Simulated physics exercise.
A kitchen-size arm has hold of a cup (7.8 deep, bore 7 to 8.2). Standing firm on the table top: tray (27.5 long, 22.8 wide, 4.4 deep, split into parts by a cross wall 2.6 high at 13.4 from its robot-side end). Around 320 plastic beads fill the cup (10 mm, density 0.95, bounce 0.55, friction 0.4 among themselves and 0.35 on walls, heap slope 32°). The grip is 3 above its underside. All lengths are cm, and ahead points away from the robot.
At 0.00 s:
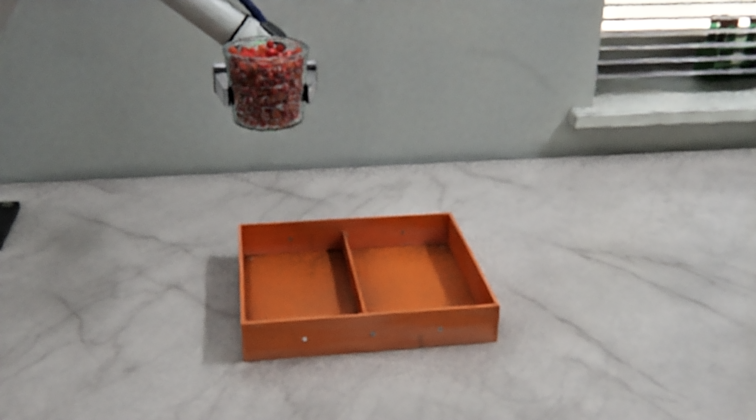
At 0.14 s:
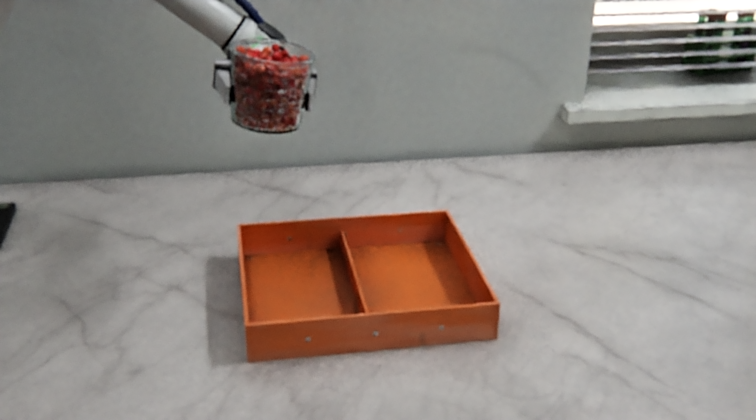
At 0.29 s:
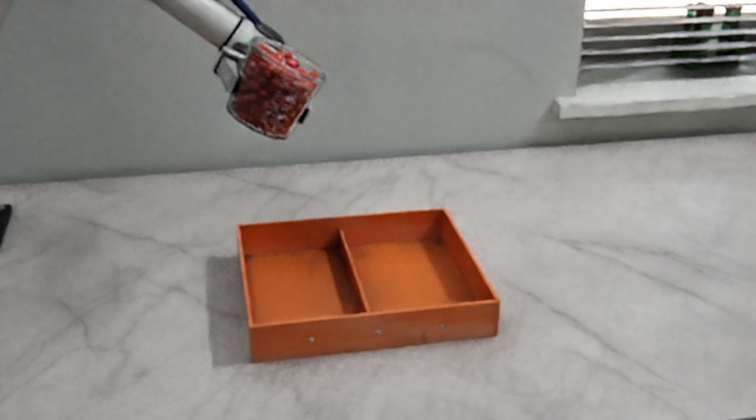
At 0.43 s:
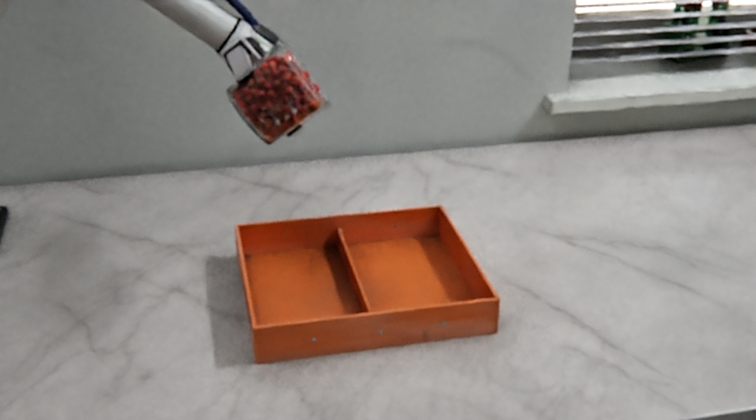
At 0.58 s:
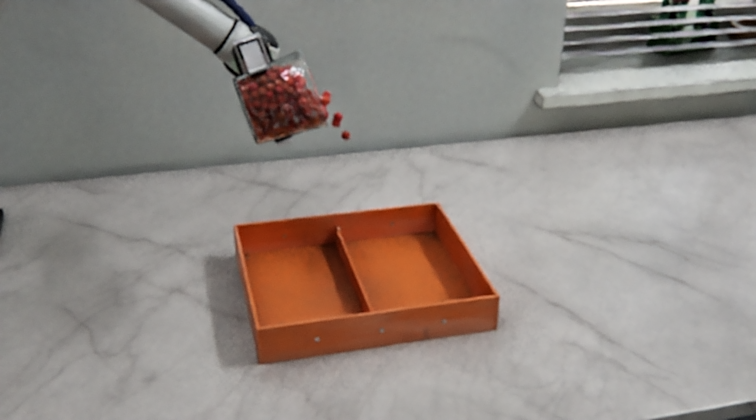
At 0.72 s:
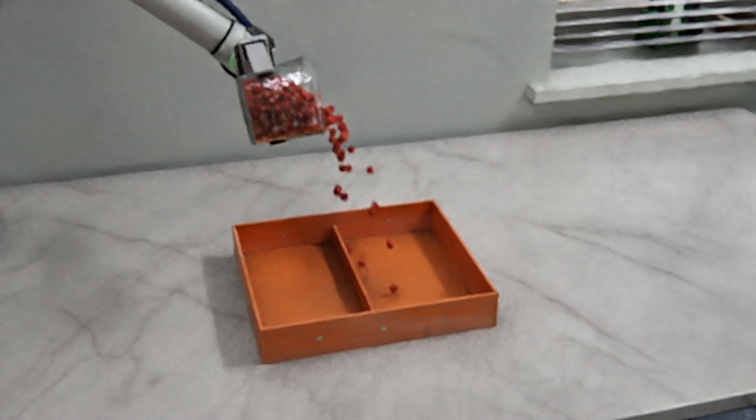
On a marbled table top, a robot arm held a clear cup of red beads above a divided orange tray, then tilted it to the right until beads tumbled out, some dropping into the tray.
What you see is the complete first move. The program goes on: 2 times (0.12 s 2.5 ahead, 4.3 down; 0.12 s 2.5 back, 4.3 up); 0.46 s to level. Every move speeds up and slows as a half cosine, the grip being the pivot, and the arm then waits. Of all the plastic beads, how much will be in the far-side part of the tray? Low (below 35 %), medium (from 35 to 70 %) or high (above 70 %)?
Share in the far-side part of the tray: Medium (from 35 to 70 %).
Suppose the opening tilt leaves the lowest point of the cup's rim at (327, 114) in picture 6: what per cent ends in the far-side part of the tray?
About 20 per cent.
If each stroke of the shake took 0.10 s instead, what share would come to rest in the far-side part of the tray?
Then about 50 per cent.
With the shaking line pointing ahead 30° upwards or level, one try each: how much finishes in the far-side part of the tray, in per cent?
Some 85 and 75 per cent.
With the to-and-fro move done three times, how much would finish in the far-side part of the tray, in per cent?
Then about 50 per cent.
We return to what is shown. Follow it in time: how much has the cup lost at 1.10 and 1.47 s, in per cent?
In turn: 35, 55.
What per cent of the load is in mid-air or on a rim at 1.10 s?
Roughly 8 per cent.
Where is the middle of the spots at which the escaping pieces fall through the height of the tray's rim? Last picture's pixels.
Around (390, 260).
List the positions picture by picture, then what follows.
In the first frame, cup middle at (267, 85), level; upper third of the load around (266, 66), from x 235 to 300, top at y 45; 318 in the cup.
In the second frame, cup middle at (269, 88), tilted 8° forward; upper third of the load around (268, 67), from x 240 to 305, top at y 50.
In the third frame, cup middle at (273, 91), tilted 28° forward; upper third of the load around (271, 72), from x 235 to 315, top at y 50.
In the fourth frame, cup middle at (276, 96), tilted 54° forward; upper third of the load around (278, 78), from x 235 to 320, top at y 55.
In the fifth frame, cup middle at (278, 100), tilted 74° forward; upper third of the load around (274, 87), from x 240 to 345, top at y 70; 316 in the cup, 2 in flight or on a rim.
In the sixth frame, cup middle at (278, 103), tilted 82° forward; upper third of the load around (272, 93), from x 245 to 395, top at y 80; 294 in the cup, 3 in the far-side part, 1 in the robot-side part, 20 in flight or on a rim.
By 1.10 s, tilted 82° forward, highest piece 24 above the table; 202 in the cup, 80 in the far-side part, 10 in the robot-side part, 26 in flight or on a rim.
By 1.47 s, tilted 29° forward, highest piece 29 above the table; 144 in the cup, 143 in the far-side part, 22 in the robot-side part, 6 on the table or floor, 3 in flight or on a rim.
By 1.86 s, level, highest piece 30 above the table; 146 in the far-side part, 144 in the cup, 21 in the robot-side part, 7 on the table or floor.
By 2.91 s, level, highest piece 30 above the table; 146 in the far-side part, 144 in the cup, 21 in the robot-side part, 7 on the table or floor.
Final count, 146 in the far-side part, 144 in the cup, 21 in the robot-side part, 7 on the table or floor. That is 46 % in the far-side part of the tray.
